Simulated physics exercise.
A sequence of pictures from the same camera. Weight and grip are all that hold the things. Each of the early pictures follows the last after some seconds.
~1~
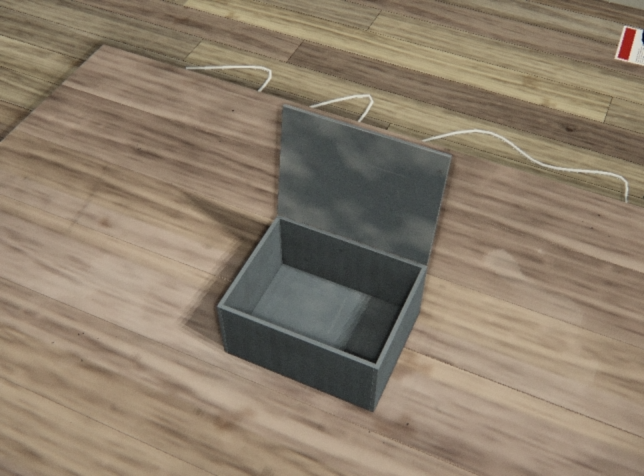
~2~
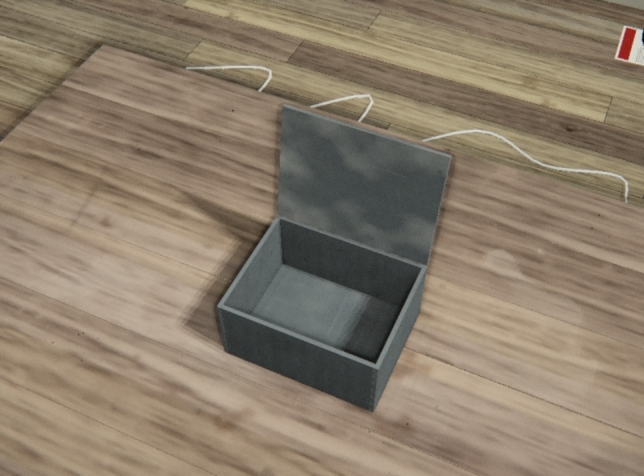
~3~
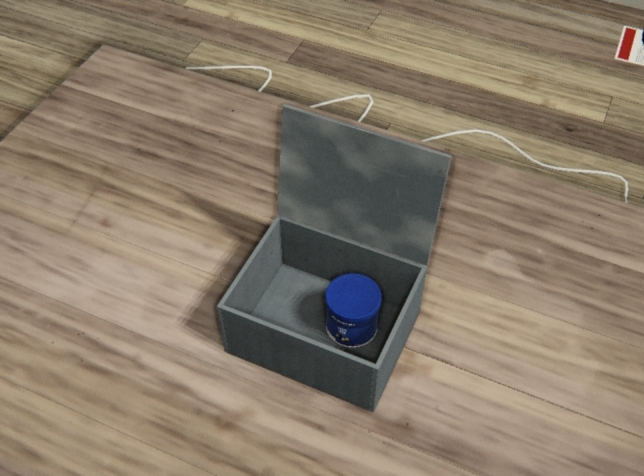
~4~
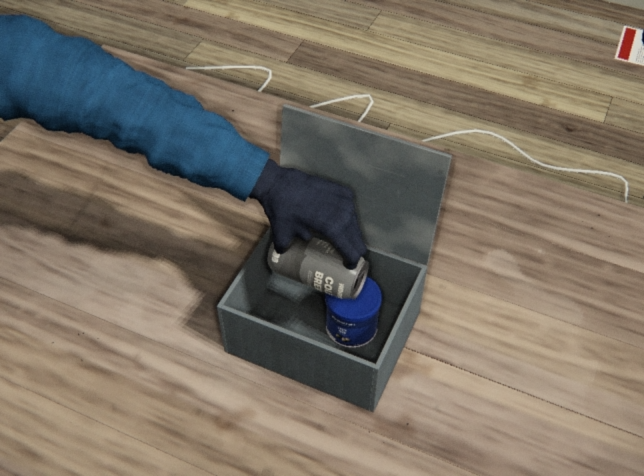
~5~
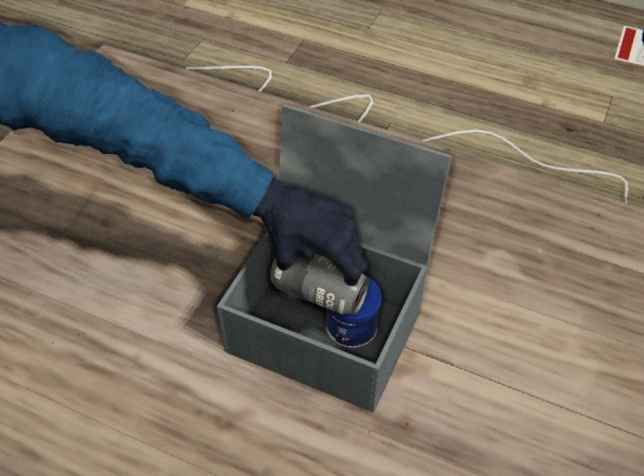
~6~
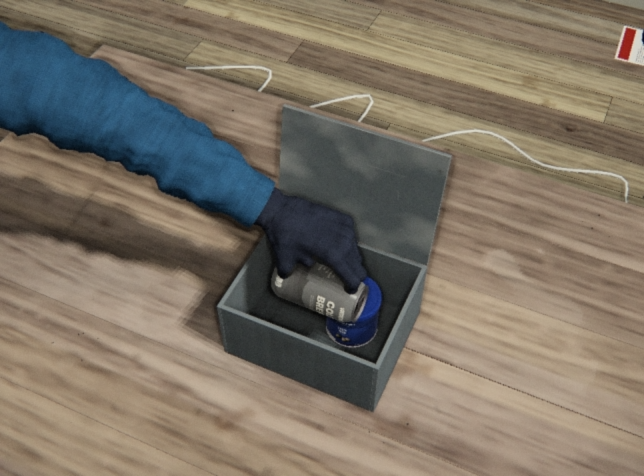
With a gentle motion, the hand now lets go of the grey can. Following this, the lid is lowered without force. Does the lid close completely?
No: The lid does not fit.
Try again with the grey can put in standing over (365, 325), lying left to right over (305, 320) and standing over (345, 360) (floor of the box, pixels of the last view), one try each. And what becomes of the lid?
Going in order, the lid is left partly open, then comes down all the way, then is left partly open.
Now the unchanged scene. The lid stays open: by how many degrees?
I'd put it at roughly 12°.
Then, 0.80 s after the last picture, lid starting down; grey can rolled about its own width near (275, 289).
Then, 1.60 s after the last picture, lid 56° above the rim; grey can rolled about its own width near (270, 299).
Then, 2.00 s after the last picture, lid 12° above the rim; grey can rolled about its own width near (270, 299).
At rest, lid 12° above the rim; moved from the start, grey can; blue tin in place. Seen from the same camera at the end, grey can near (270, 299).
